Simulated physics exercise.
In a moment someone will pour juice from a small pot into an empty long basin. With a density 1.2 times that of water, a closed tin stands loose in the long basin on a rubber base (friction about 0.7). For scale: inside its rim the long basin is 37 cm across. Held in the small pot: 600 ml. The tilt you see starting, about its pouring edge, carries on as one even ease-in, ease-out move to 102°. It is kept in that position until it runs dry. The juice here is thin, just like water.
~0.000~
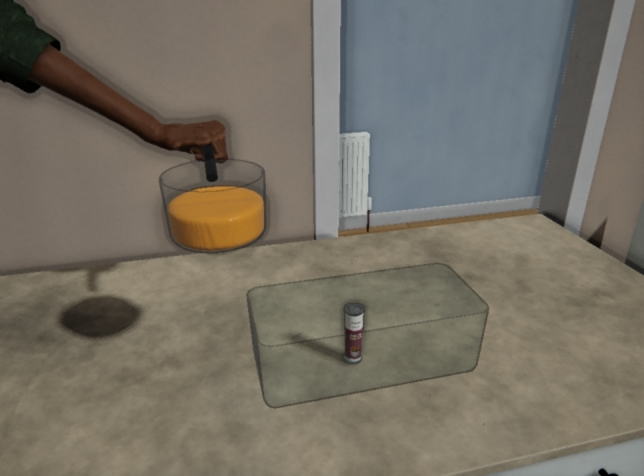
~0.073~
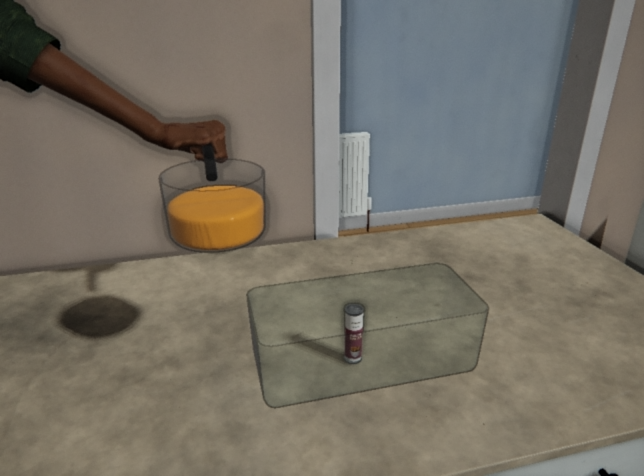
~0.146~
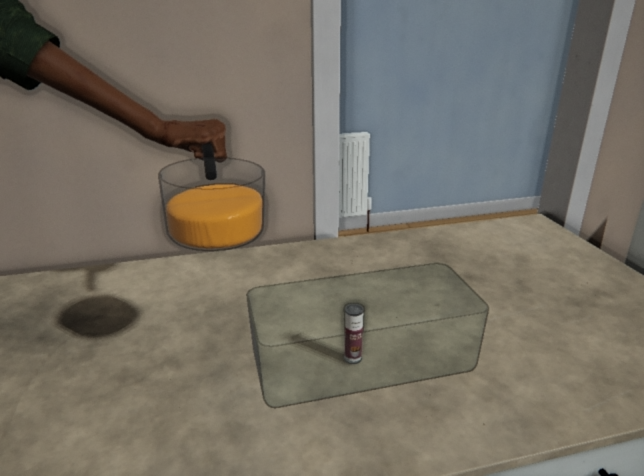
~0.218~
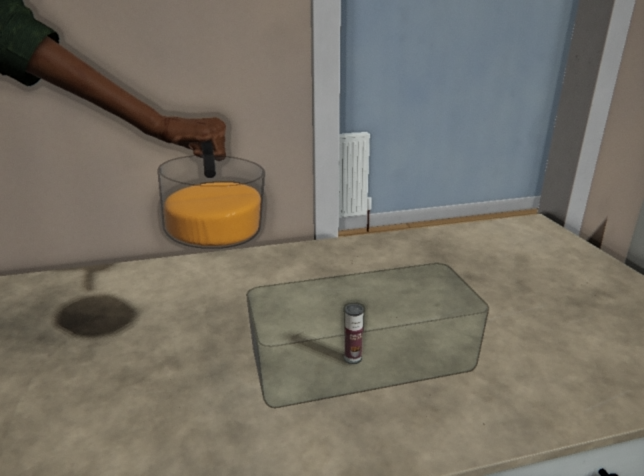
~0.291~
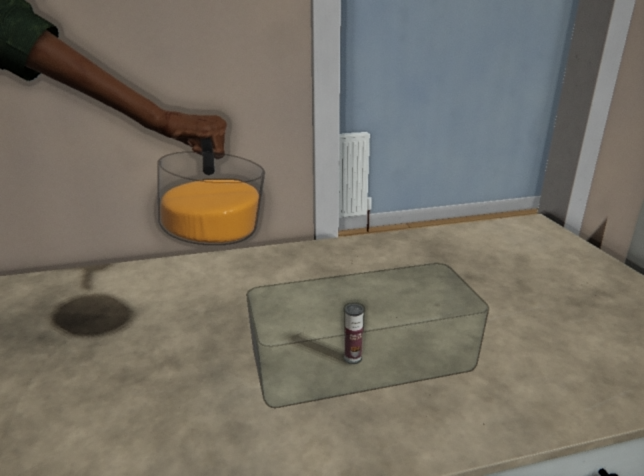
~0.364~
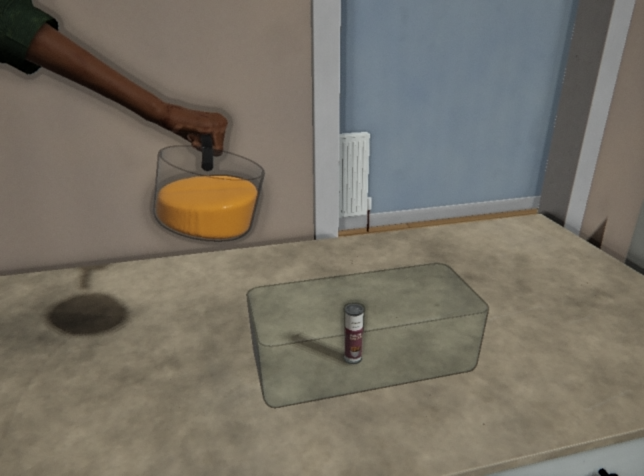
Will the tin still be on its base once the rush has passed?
It ends up tipped over.
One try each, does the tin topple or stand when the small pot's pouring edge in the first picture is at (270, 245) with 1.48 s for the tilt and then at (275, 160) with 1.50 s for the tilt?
Try 1: Still standing; try 2: Still standing.
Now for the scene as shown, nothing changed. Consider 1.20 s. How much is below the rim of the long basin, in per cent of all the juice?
40 per cent or thereabouts.
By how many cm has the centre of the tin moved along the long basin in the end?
Looks like roughly 7.5 cm in total.
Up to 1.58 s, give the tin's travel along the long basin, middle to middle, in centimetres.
About 6 cm.
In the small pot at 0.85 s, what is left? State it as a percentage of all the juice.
84 %.
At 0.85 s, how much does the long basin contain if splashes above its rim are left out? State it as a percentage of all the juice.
0 %, more or less.
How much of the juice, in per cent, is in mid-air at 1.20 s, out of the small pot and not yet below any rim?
Airborne fraction: Approx. 34 %.
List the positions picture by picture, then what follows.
In the first frame, it leans 0°; its right rim is at (264, 171); the juice meets the walls at (167, 206) and (262, 197); the long basin's rim runs from (252, 317) to (467, 286); the tin's top is at (354, 311).
In the second frame, it leans 1°; its right rim is at (264, 171); the juice meets the walls at (166, 206) and (262, 196).
In the third frame, it leans 2°; its right rim is at (263, 171); the juice meets the walls at (166, 204) and (261, 194).
In the fourth frame, it leans 5°; its right rim is at (263, 171); the juice meets the walls at (163, 202) and (259, 192).
In the fifth frame, it leans 9°; its right rim is at (263, 172); the juice meets the walls at (161, 198) and (258, 190).
In the sixth frame, it leans 14°; its right rim is at (263, 172); the juice meets the walls at (157, 193) and (256, 186).
Then, 0.85 s in, the tilt is 63° and 83 per cent is still to pour; the tin stands where it began.
Then, 1.20 s in, the tilt is 93° and 24 per cent is still to pour; the tin stands where it began.
Then, 1.58 s in, the tilt is 102° and 1 per cent is still to pour; the tin lies on its side.
Then, 1.98 s in, the tilt is 102° and 0 per cent is still to pour; the tin lies on its side.
Finally, the tin lies on its side.
